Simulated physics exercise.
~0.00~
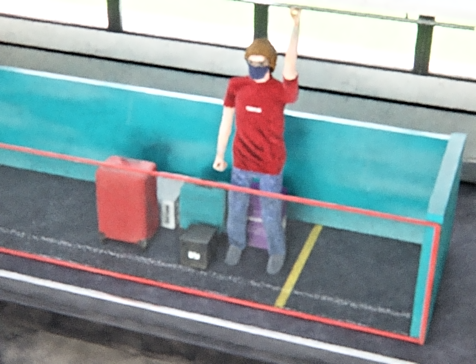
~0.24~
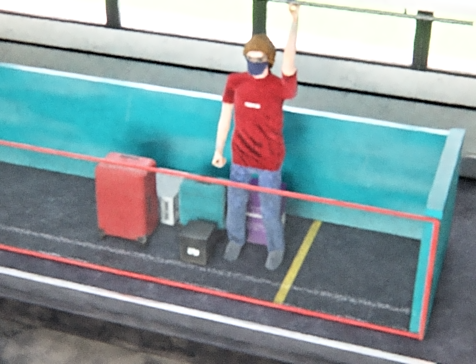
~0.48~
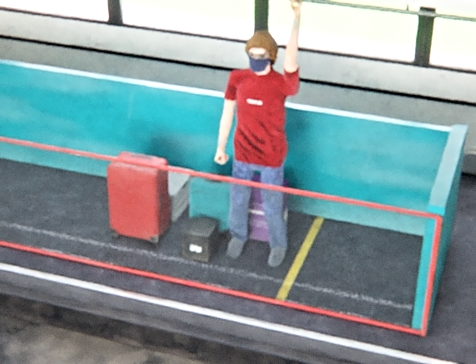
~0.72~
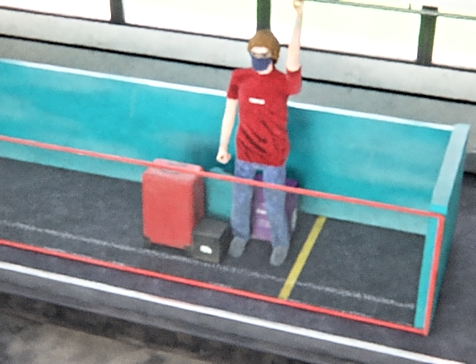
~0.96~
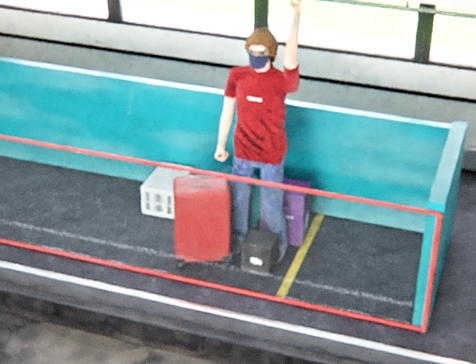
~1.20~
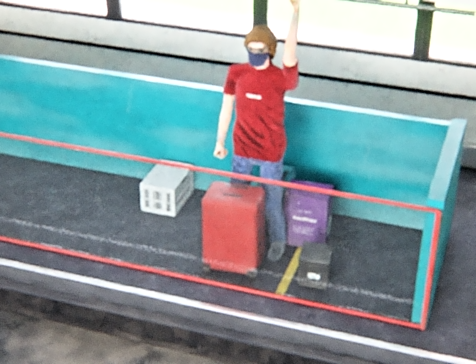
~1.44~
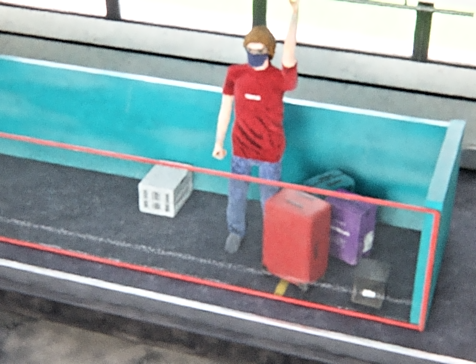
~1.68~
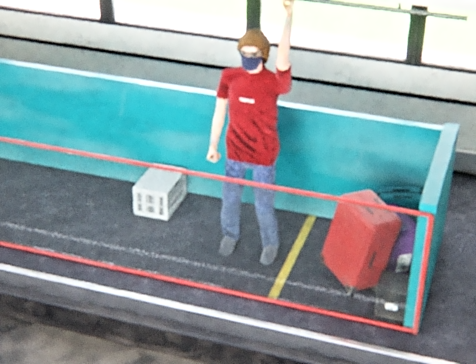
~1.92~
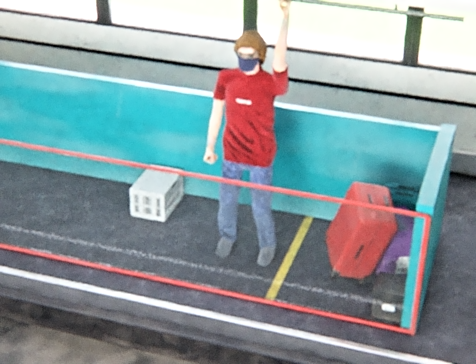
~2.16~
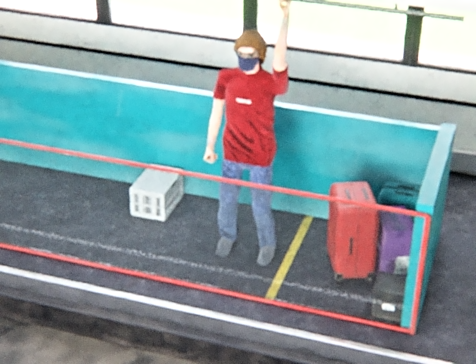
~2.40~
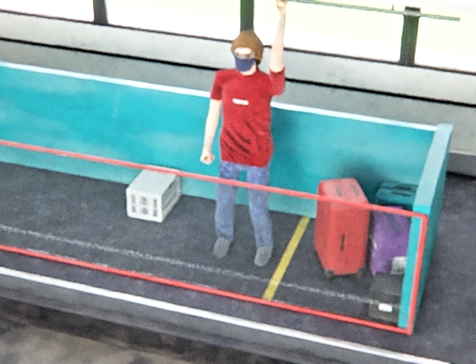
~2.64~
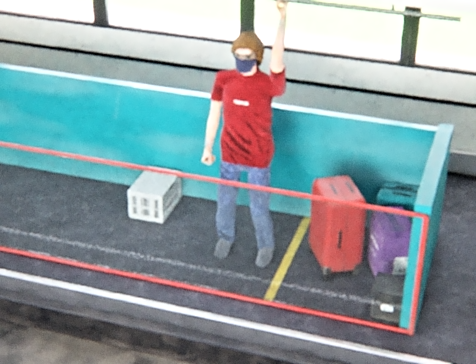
In a teal-walled bay, a masked person held an overhead rail while a red suitcase, a purple bag, a teal case and a black box slid right past a yellow line; the red case tipped, then settled upright, and the white crate stayed behind.
